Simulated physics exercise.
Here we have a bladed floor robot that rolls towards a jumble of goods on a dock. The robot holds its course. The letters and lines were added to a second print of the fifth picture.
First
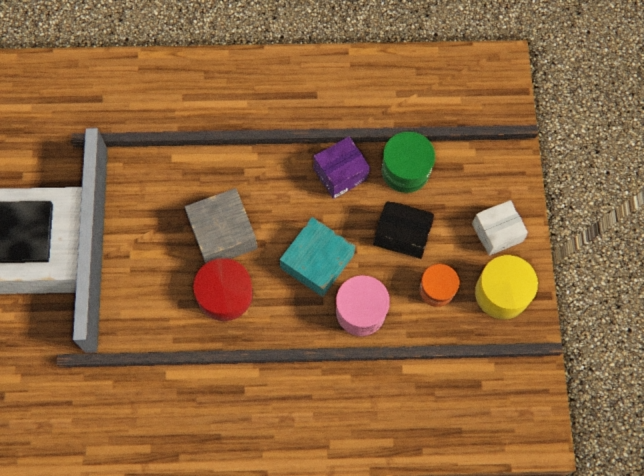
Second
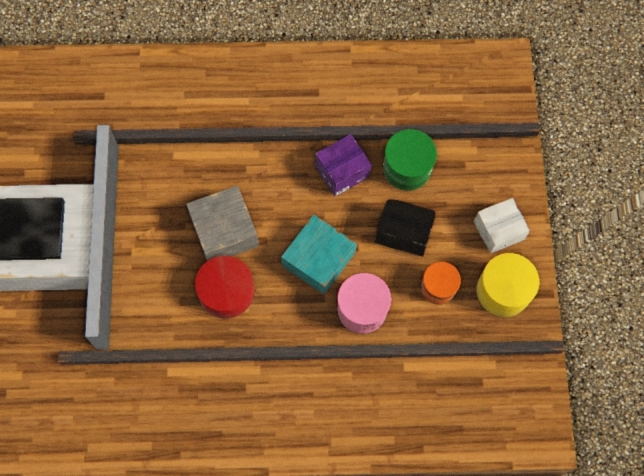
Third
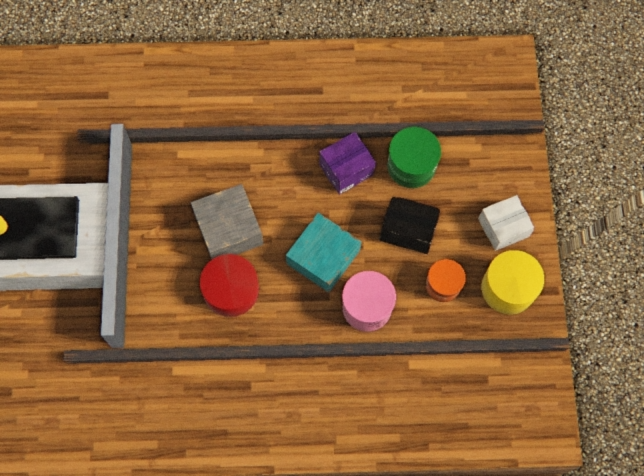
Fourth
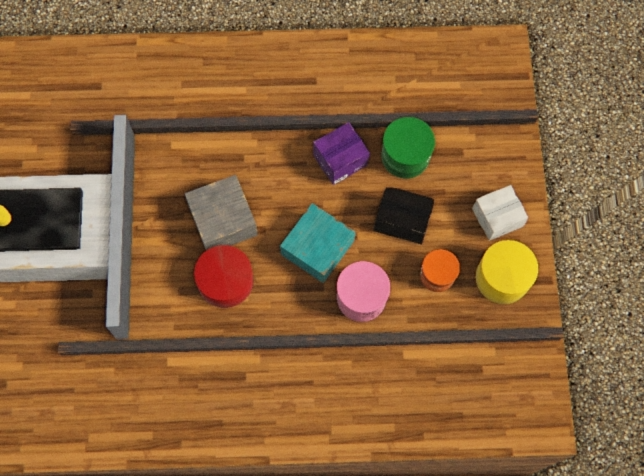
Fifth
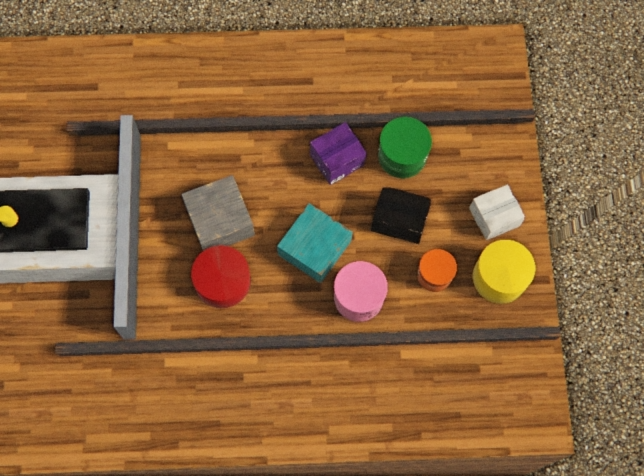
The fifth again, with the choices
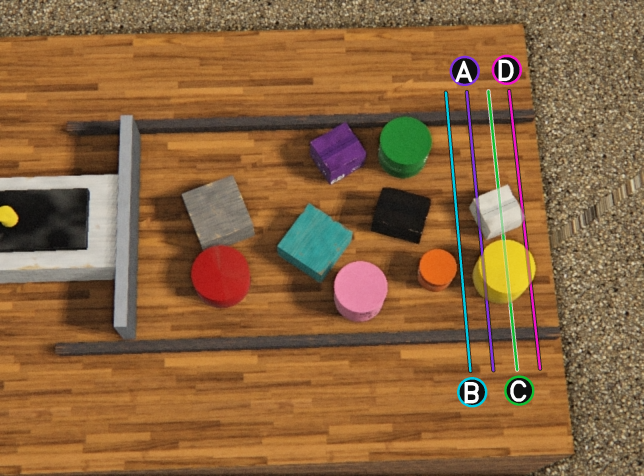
A flat-bladed machine crept slowly to the right across the wooden dock, closing in on a scattered group of colourful blocks and round containers, none of which moved or was touched.
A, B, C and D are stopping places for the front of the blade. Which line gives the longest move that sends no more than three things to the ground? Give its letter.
At B, and not beyond.
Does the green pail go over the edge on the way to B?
By then, no.
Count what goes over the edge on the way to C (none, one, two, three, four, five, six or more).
In all, six or more.
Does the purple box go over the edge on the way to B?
By then, no.
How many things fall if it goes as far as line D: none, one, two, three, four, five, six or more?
In all, six or more.
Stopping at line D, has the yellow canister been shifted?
By then, yes.
On the marked copy, A at (479, 224); B at (458, 225); C at (502, 224); D at (524, 223).
With B. Early on, robot (171, 216); pink pail (369, 297); red canister (283, 278).
Further on, robot (291, 212); yellow canister (510, 272); orange pail (468, 289).
At the end, robot (387, 209); yellow canister over the edge; white box over the edge; two fallen.
As for the rest, A drops five; C drops six; D drops ten.
